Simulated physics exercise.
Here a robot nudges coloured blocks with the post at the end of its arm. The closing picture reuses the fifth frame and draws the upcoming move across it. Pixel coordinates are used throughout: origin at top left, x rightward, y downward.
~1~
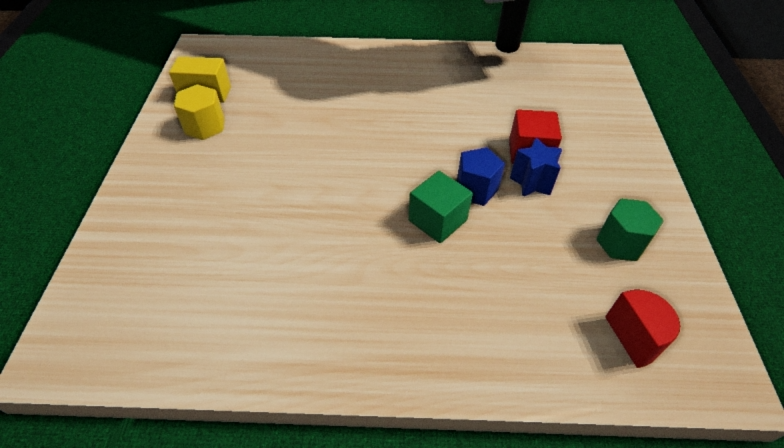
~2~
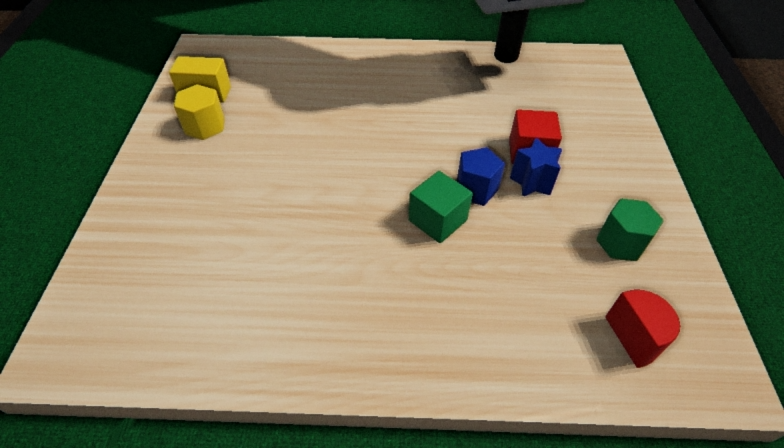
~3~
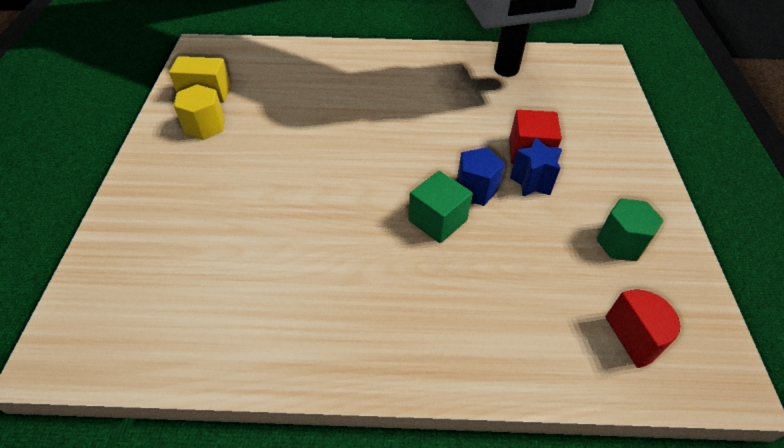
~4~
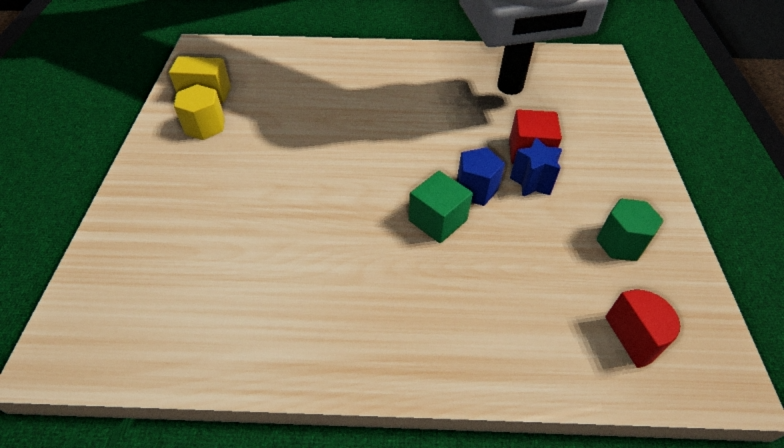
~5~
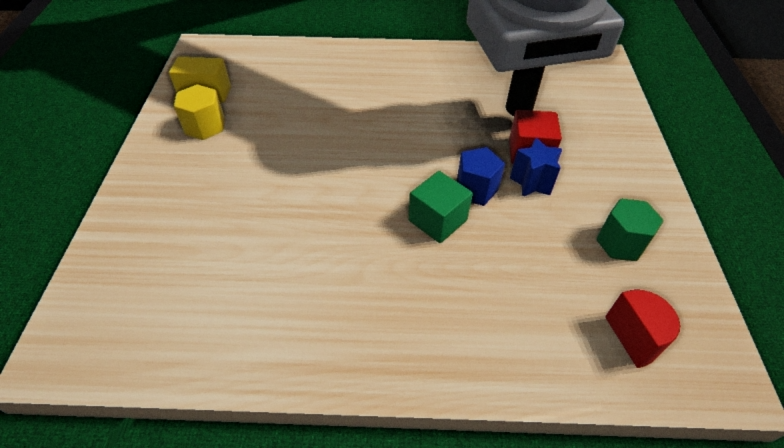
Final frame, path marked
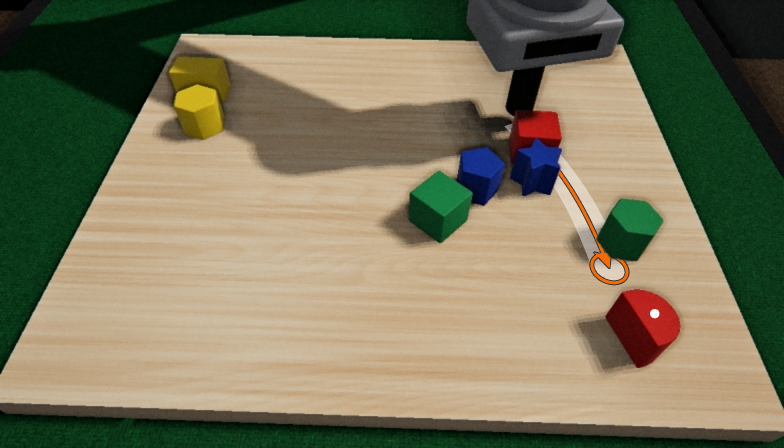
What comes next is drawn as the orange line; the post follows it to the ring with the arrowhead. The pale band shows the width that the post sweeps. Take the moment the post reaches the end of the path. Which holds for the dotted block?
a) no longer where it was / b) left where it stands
b: Left where it stands.
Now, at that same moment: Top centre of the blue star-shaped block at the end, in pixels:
The middle of the upper face of the blue star-shaped block will lie at about (527, 224) in the picture.
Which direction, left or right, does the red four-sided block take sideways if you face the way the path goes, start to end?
The red four-sided block goes right.
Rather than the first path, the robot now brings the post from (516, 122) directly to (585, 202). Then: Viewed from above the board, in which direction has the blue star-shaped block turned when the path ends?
From above, clockwise.
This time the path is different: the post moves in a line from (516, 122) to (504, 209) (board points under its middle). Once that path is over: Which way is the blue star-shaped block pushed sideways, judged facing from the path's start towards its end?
Towards the left-hand side.
Path on the board, from (516, 122) via (568, 184), ending at (609, 268); the dot is on the red D-shaped block.
On the path given first. One third of the way, post at (556, 150); red four-sided block at (559, 161), turned 30° clockwise; blue star-shaped block at (547, 190).
Two thirds of the way, post at (588, 198); red four-sided block at (569, 202), turned 65° clockwise; blue star-shaped block at (533, 221), turned 35° clockwise.
At the end, post at (616, 257); red four-sided block at (568, 211), turned 80° clockwise; blue star-shaped block at (527, 224), turned 50° clockwise; green hexagon at (672, 247), turned 65° anticlockwise; red D-shaped block in place.
